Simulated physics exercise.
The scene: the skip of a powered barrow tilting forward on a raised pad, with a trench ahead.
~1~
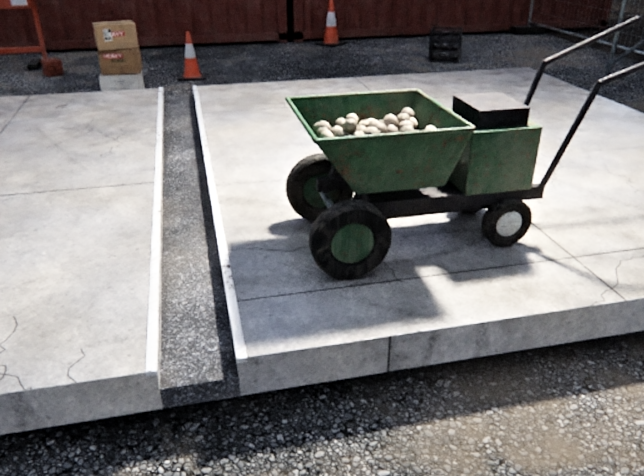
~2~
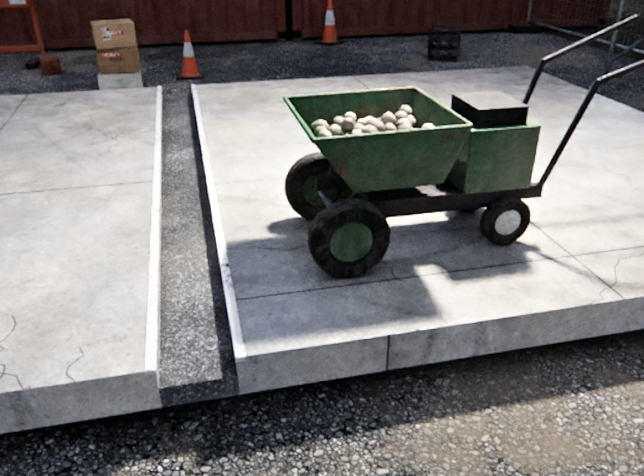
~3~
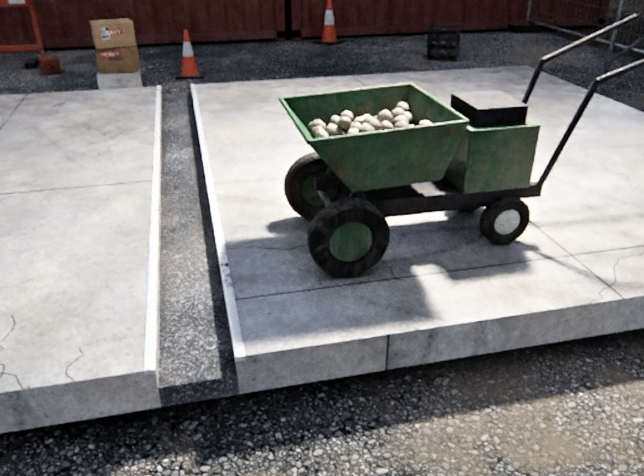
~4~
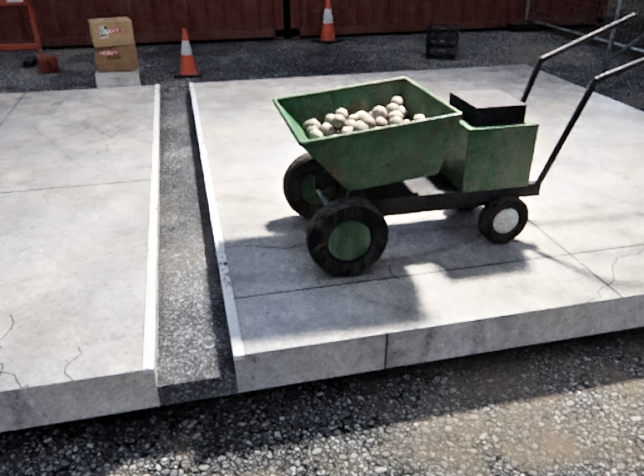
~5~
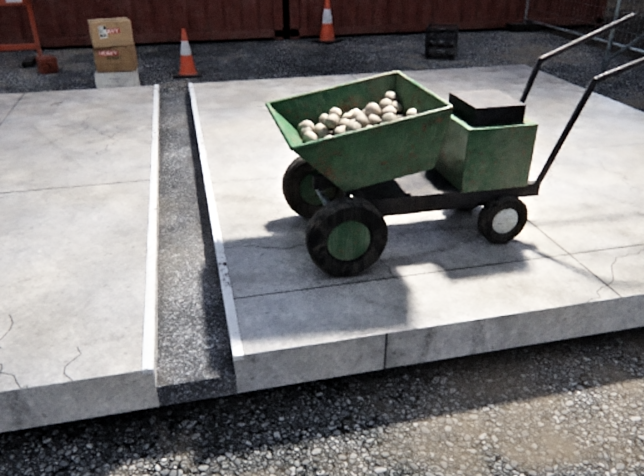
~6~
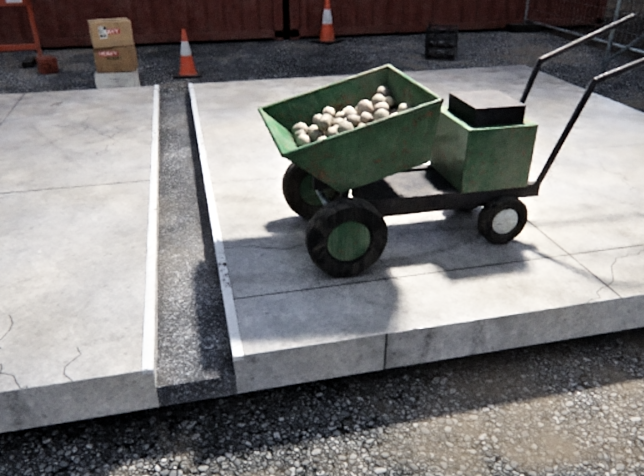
On a concrete pad beside a narrow gravel-bottomed trench, a green wheeled barrow stands with its skip level, holding a heap of pale, rounded stones. The skip then tilts gradually forward to the left, its rear edge rising until it is clearly tipped, while the wheels stay put and the stones remain inside.
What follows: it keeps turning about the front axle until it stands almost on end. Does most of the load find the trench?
The trench ends with more than half of it.
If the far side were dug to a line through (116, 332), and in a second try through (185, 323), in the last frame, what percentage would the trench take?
Near 100 % and 50 %.
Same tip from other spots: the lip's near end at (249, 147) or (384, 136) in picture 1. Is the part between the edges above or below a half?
In turn: Not half; not half.
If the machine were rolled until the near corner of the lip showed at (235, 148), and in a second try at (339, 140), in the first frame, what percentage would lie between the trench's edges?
About 10 and 60 per cent.
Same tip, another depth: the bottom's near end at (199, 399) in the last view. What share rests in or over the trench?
Near 100 %.
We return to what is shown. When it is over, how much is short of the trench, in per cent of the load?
Some 15 per cent.
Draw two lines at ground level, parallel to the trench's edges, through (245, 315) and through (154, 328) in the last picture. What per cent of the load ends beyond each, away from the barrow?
First some 100, then 0 per cent.
Shortly afterwards, skip tipped steeply; the whole lot in the skip.
Next, skip tipped right over; the bulk in the skip; only a few short of the trench; near a quarter in or heaped over the trench.
Some moments later, skip tipped right over; a little in the skip; a little short of the trench; the bulk in or heaped over the trench; only a few beyond it.
In the end, skip tipped right over; a little in the skip; a little short of the trench; the bulk in or heaped over the trench; only a few beyond it.
